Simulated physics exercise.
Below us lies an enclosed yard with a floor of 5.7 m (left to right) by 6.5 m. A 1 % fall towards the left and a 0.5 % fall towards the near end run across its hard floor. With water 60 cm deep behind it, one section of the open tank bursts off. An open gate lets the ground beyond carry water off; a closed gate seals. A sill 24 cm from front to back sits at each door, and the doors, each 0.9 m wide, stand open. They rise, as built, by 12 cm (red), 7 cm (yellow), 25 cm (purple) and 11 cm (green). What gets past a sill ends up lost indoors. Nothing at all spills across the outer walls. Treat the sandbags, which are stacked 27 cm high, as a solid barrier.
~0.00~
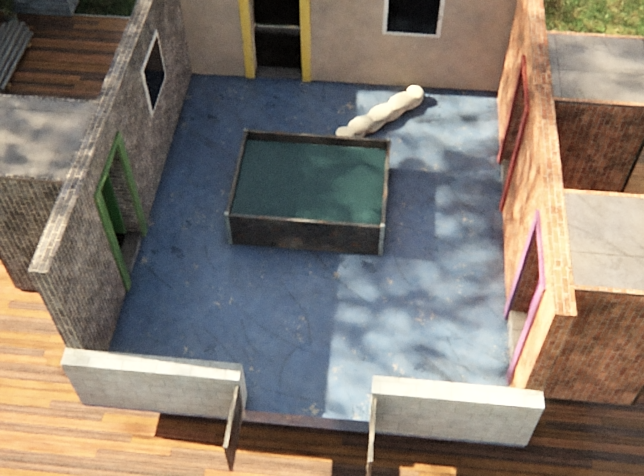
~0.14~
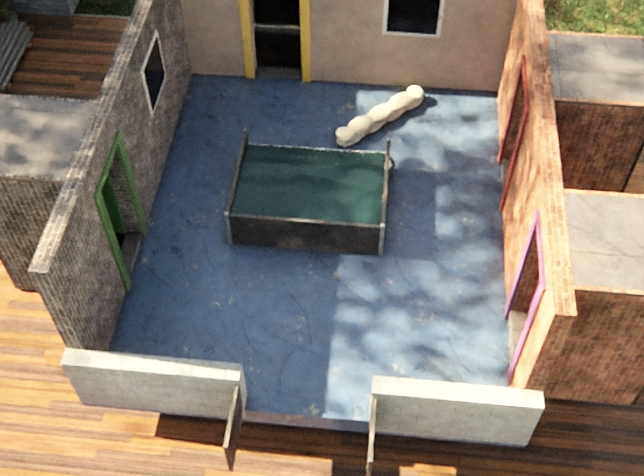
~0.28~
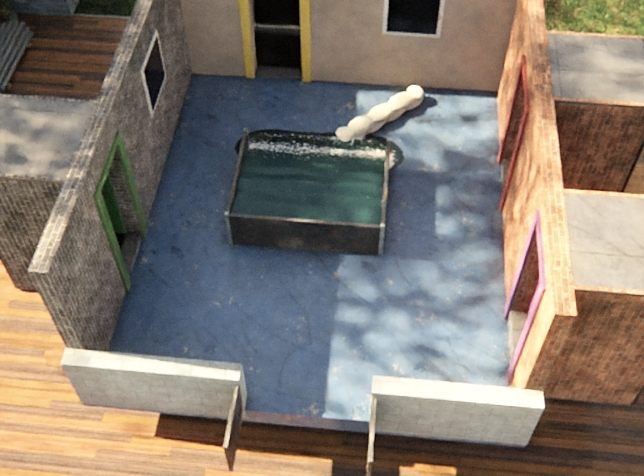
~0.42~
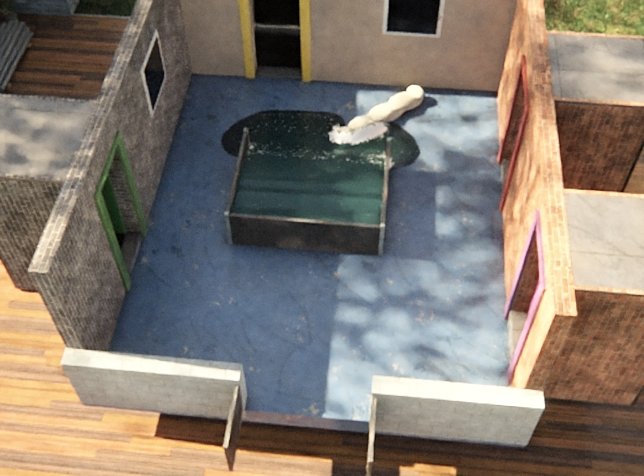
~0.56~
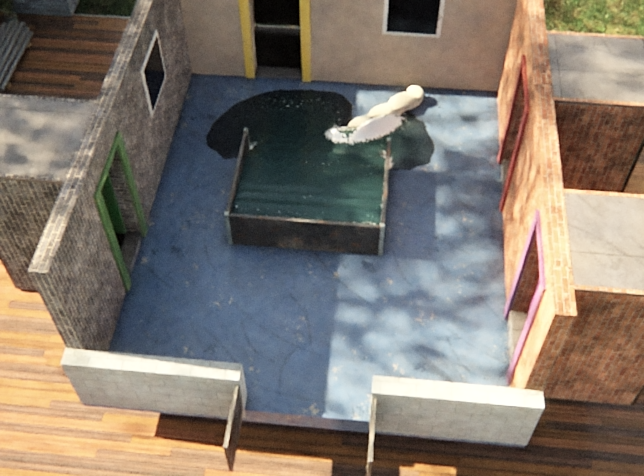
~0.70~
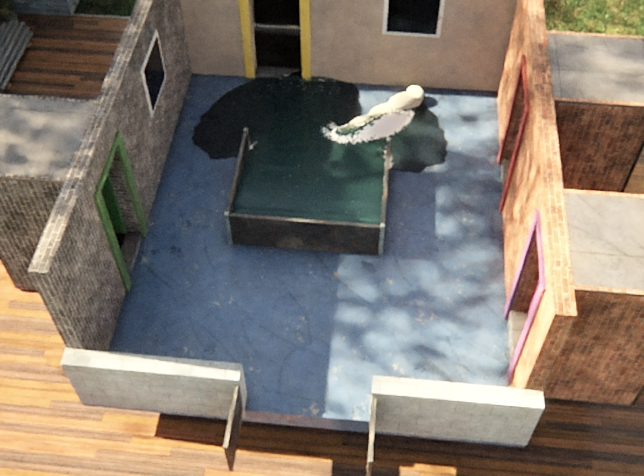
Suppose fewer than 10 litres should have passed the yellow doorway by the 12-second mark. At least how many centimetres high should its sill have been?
I would say at least 33 cm.
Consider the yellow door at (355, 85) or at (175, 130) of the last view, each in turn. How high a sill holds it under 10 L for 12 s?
Roughly 21 cm, then roughly 15 cm.
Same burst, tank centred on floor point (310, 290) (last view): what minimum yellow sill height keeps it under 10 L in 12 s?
It should be around 26 cm high.
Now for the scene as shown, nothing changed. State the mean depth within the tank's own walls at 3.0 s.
Around 14 cm deep on average.
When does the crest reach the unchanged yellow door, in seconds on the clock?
Approximately 2.0 s.
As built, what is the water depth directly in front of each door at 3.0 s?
Red door 9 cm, yellow door 19 cm, purple door 0 cm, green door 0 cm.
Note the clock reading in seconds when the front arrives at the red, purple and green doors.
Times: Red 2.0 seconds, purple 4.5 seconds, green 3.6 seconds.
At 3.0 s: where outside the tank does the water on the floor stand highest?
Near (193, 74).
After 1.4 s water covers 30 % of the floor, deepest (35 cm) near (347, 153); 19 cm at the yellow door, 78 litres in over its 7 cm sill.
After 3.0 s water covers 40 % of the floor, deepest (30 cm) near (193, 74); 19 cm at the yellow door, 298 litres in over its 7 cm sill.
After 12.0 s water covers 95 % of the floor, deepest (9 cm) near (100, 381); 6 cm at the yellow door, 383 litres in over its 7 cm sill.
At the yellow door as built, the water arrived by 0.7 s and peaked near 28 cm at 2.0 s.
With a sill of 29 cm, 25 litres would have come in within the 12 s; with 39 cm, 0 litres. So under 10 litres takes about 33 cm.
